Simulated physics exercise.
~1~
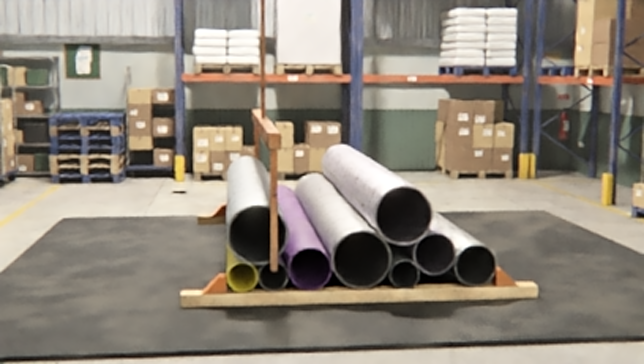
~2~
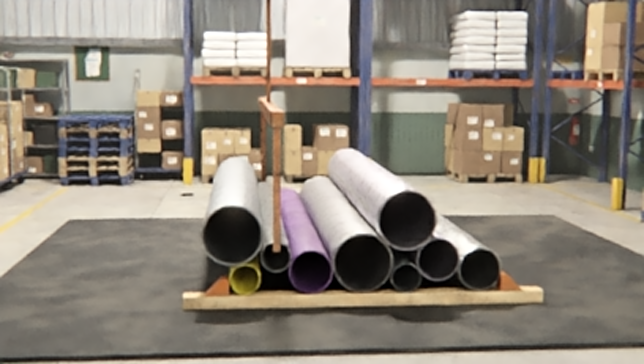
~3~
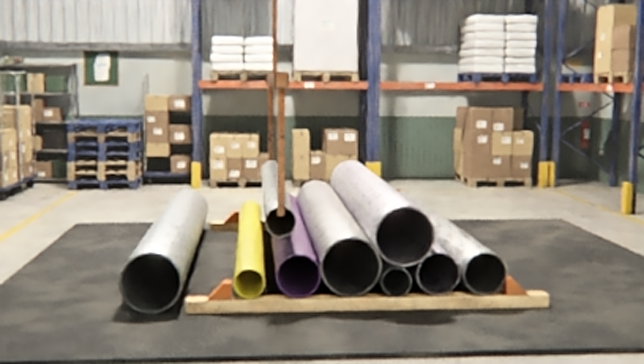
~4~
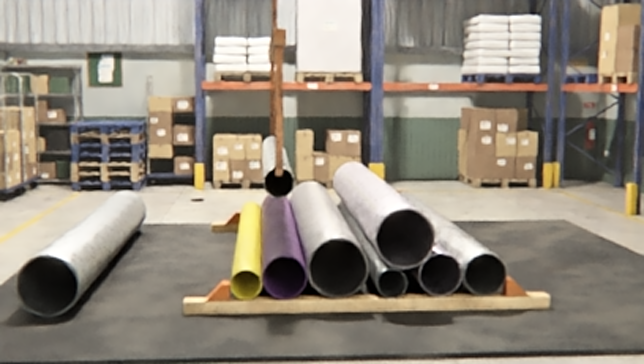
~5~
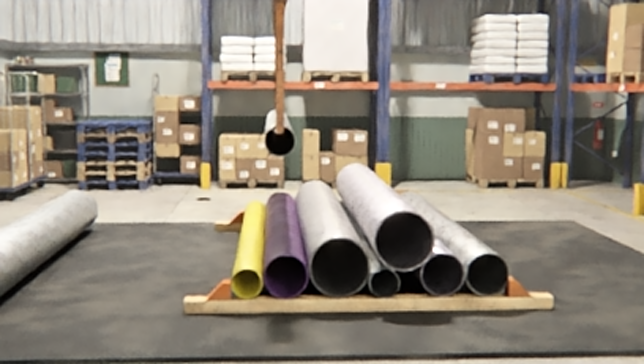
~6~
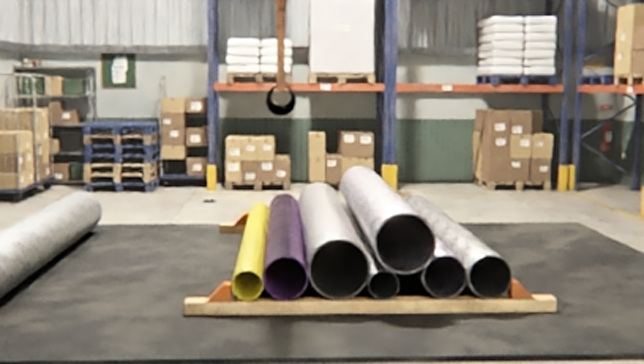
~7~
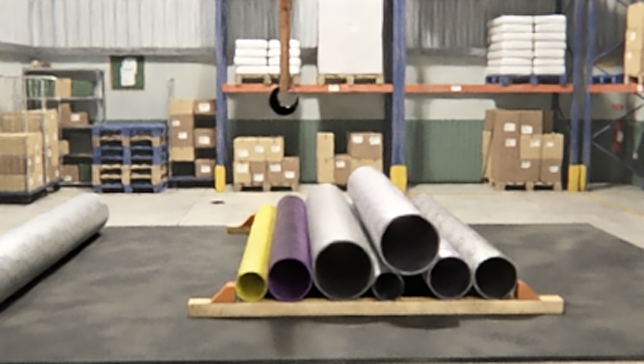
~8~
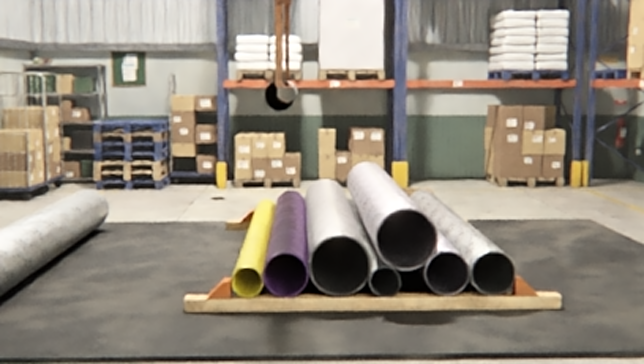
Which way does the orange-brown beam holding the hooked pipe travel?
The beam moves up, raising the hooked pipe clear of the stack.
